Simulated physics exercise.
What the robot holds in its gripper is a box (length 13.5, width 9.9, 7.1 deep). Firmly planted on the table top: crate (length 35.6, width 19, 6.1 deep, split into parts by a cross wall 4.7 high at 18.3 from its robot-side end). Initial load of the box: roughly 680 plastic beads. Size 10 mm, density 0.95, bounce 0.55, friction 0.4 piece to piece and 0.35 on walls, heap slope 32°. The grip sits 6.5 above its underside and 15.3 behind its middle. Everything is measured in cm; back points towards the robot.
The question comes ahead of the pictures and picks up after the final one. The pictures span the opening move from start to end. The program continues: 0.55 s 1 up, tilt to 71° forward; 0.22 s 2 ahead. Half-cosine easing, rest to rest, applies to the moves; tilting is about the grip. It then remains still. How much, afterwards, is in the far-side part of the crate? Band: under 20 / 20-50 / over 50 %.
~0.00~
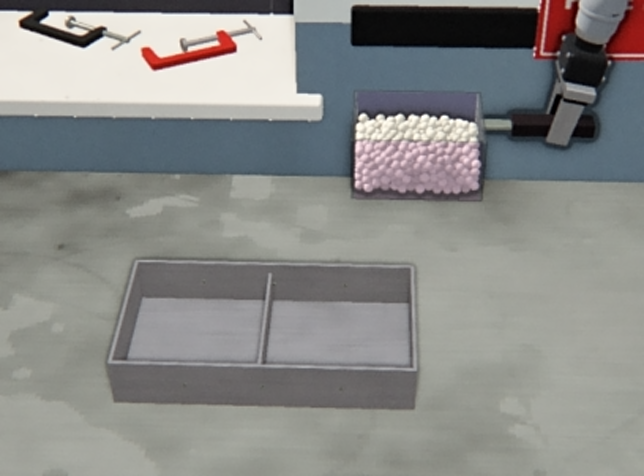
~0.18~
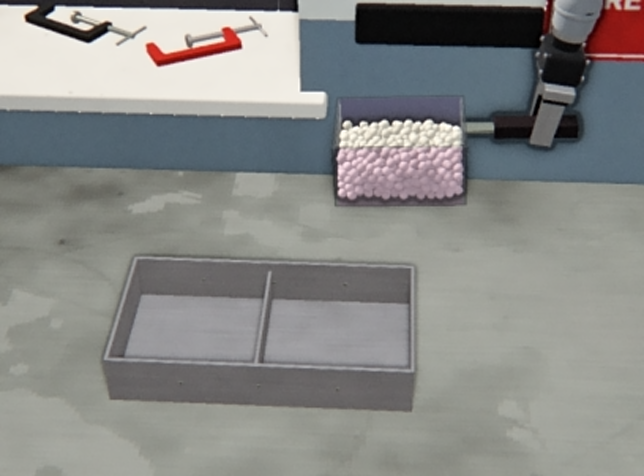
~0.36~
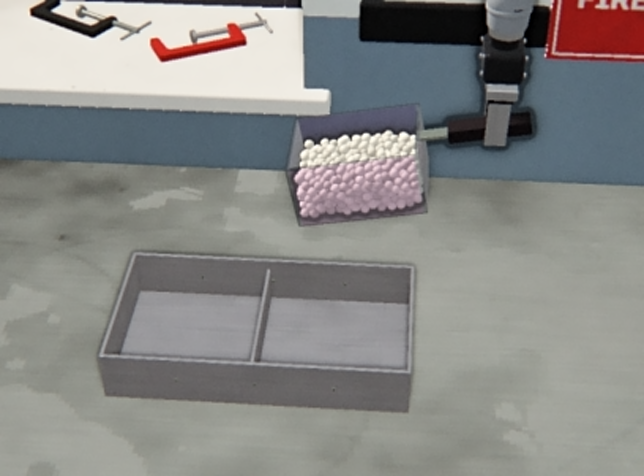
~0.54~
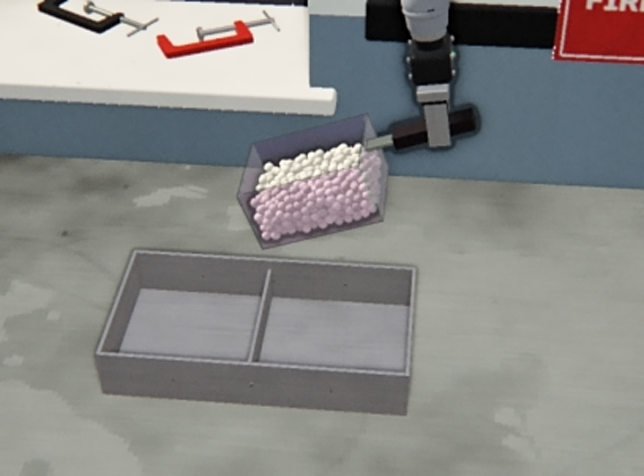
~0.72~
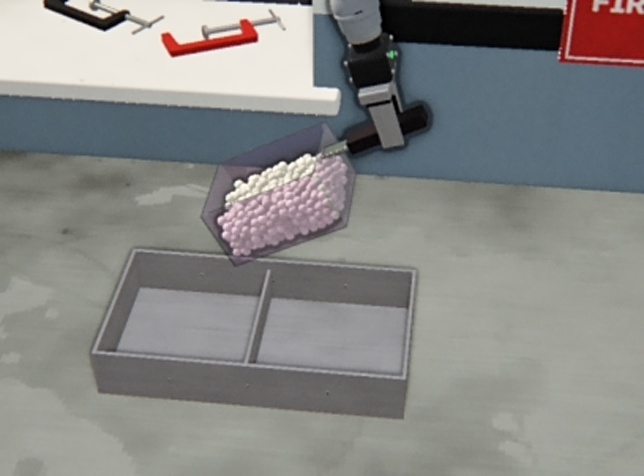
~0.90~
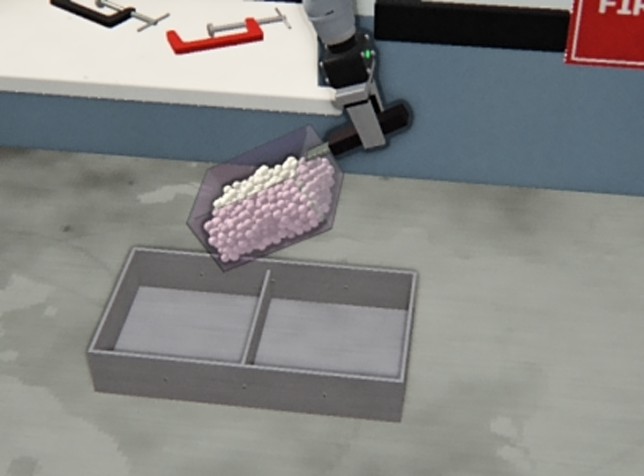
Band: Under 20 %.
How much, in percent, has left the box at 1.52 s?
Share gone by then: Near 5 %.
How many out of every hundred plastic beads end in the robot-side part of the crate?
I'd put it at roughly 10 per cent.
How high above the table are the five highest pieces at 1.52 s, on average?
Roughly 24 cm.
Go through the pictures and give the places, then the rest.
The first picture shows the box floor at (416, 170), level; upper third of the load around (416, 142), from x 360 to 475, top at y 120; 676 in the box.
The second picture shows the box floor at (401, 176), tilted 3° forward; upper third of the load around (406, 148), from x 340 to 460, top at y 125.
The third picture shows the box floor at (365, 189), tilted 11° forward; upper third of the load around (374, 161), from x 300 to 420, top at y 135.
The fourth picture shows the box floor at (326, 205), tilted 20° forward; upper third of the load around (341, 176), from x 255 to 375, top at y 150.
The fifth picture shows the box floor at (295, 216), tilted 28° forward; upper third of the load around (310, 186), from x 225 to 345, top at y 155.
The sixth picture shows the box floor at (283, 220), tilted 31° forward; upper third of the load around (297, 190), from x 210 to 330, top at y 160; 676 in the box.
After 1.21 s, tilted 55° forward, highest piece 25 above the table; 676 in the box.
After 1.52 s, tilted 71° forward, highest piece 24 above the table; 648 in the box, 16 in the robot-side part, 12 in flight or on a rim.
After 1.87 s, tilted 71° forward, highest piece 24 above the table; 552 in the box, 63 in the far-side part, 51 in the robot-side part, 10 in flight or on a rim.
After 2.92 s, tilted 71° forward, highest piece 24 above the table; 498 in the box, 94 in the far-side part, 84 in the robot-side part.
In the end, 498 in the box, 94 in the far-side part, 84 in the robot-side part. That is 14 % in the far-side part of the crate.
